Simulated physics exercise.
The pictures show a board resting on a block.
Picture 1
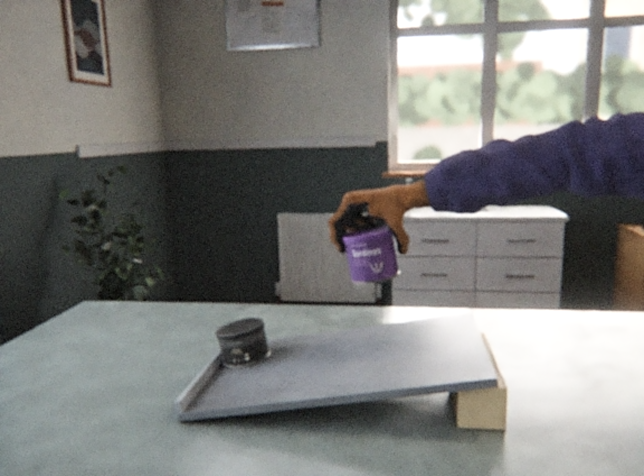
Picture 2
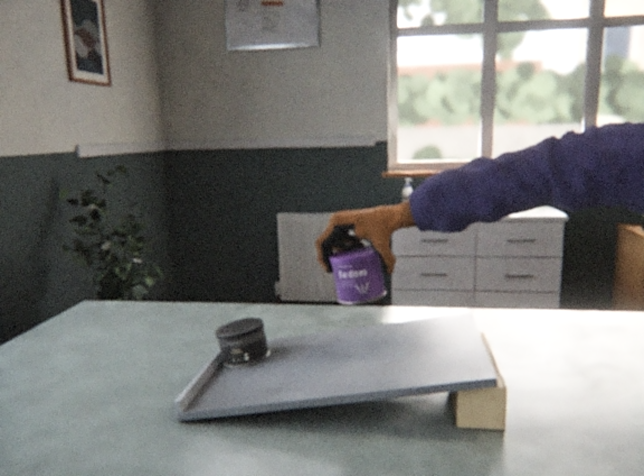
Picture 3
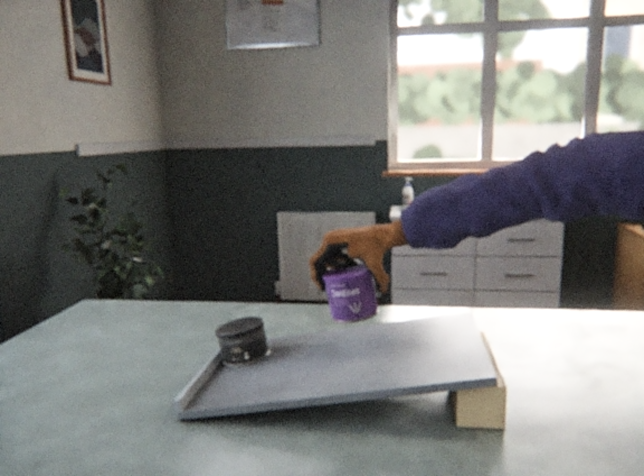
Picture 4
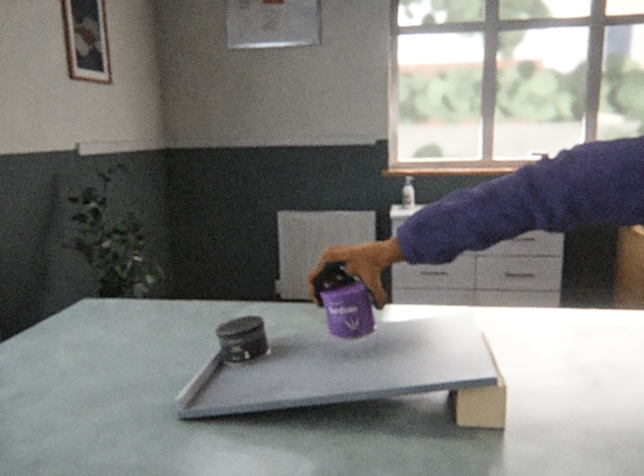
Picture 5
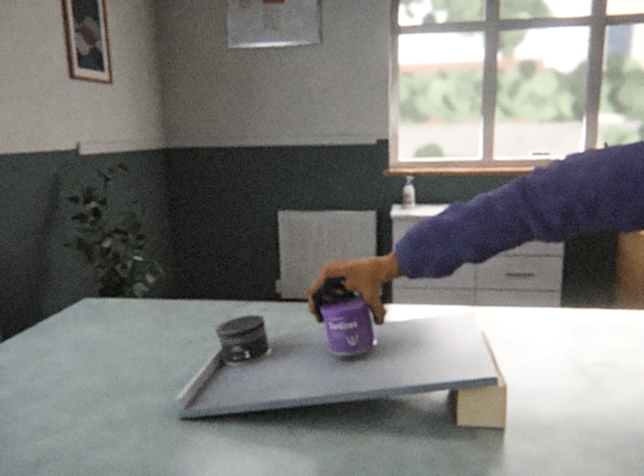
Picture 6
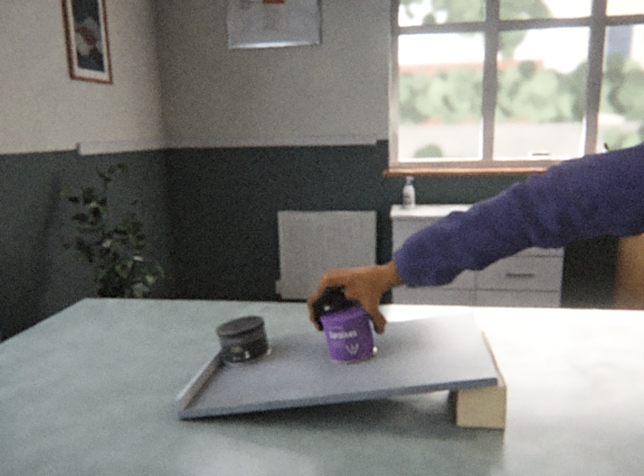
A hand in a purple sleeve reaches in from the right over a pale table in a grey and dark green room with a bright window, seen from a steady, slightly raised viewpoint. A grey board slopes down to the left from a wooden block, with a black tub near its lower end. The hand lowers a purple tin, drifting slightly left, onto the board's middle and keeps hold of it.
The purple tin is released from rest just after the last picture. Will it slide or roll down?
The purple tin keeps its place.
Then, 0.30 s later than the last frame, all is still.
Then, 0.70 s later than the last frame, purple tin resting near (348, 334).
When it is over, both as before. End places, in pixels of the last picture, purple tin near (348, 334). The purple tin remains at rest.
